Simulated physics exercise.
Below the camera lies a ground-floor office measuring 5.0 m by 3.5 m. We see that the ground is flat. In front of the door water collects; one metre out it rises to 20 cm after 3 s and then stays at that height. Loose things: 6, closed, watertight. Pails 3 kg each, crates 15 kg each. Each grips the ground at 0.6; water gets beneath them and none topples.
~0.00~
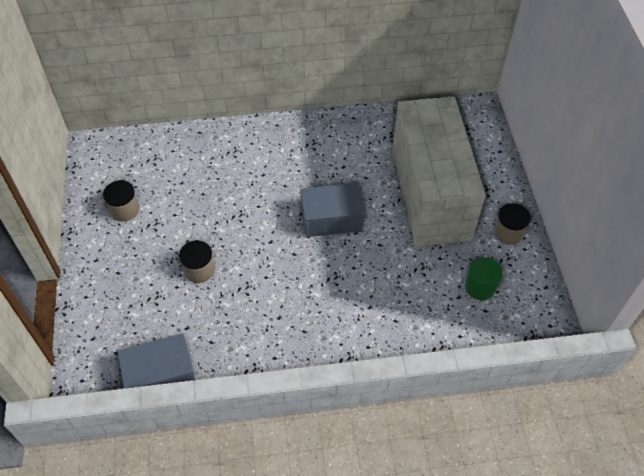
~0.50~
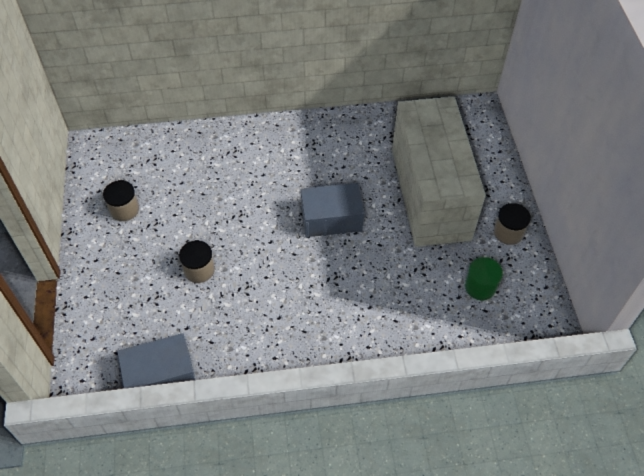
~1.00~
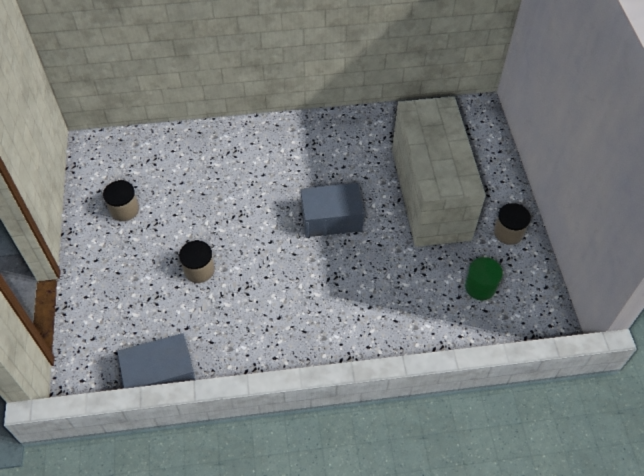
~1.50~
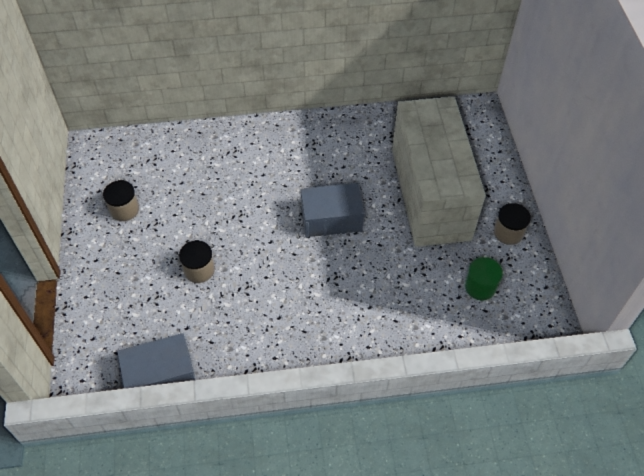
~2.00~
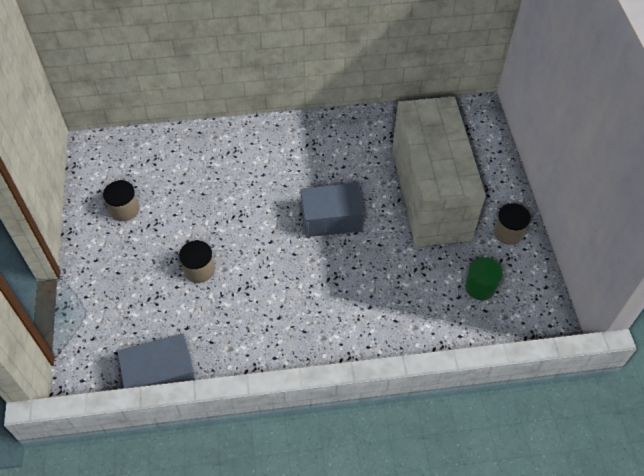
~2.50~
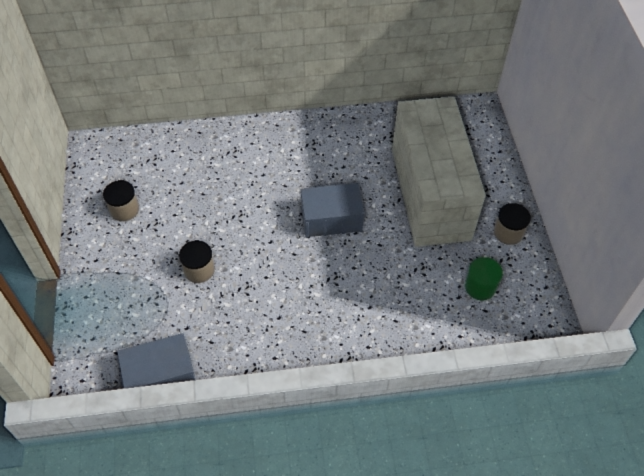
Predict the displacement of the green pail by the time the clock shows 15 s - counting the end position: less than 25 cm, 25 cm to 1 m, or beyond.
It ends a long distance off.
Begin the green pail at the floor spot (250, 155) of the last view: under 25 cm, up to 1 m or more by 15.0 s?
I'd say it goes a long distance.
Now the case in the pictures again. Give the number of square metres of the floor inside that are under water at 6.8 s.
The covered patch comes to about 14 m2.
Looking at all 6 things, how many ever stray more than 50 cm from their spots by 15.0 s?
That adds up to 5.
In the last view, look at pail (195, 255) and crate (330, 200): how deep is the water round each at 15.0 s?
First roughly 11 cm, second roughly 8 cm.
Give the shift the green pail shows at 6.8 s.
I'd guess some 60 cm by then.
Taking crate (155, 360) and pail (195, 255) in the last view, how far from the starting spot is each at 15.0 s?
They sit 350 cm and 250 cm away, in the order given.
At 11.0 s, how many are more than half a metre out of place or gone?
At that time I count 4.
After 3.5 s the green pail is near (486, 271), 0.0 m from its start, aground; 0 afloat.
After 6.8 s the green pail is near (550, 260), 0.6 m from its start, afloat; 1 afloat.
After 11.0 s the green pail is near (437, 84), 2.4 m from its start, afloat; 5 afloat.
After 15.0 s the green pail is near (424, 89), 2.4 m from its start, afloat; 6 afloat.
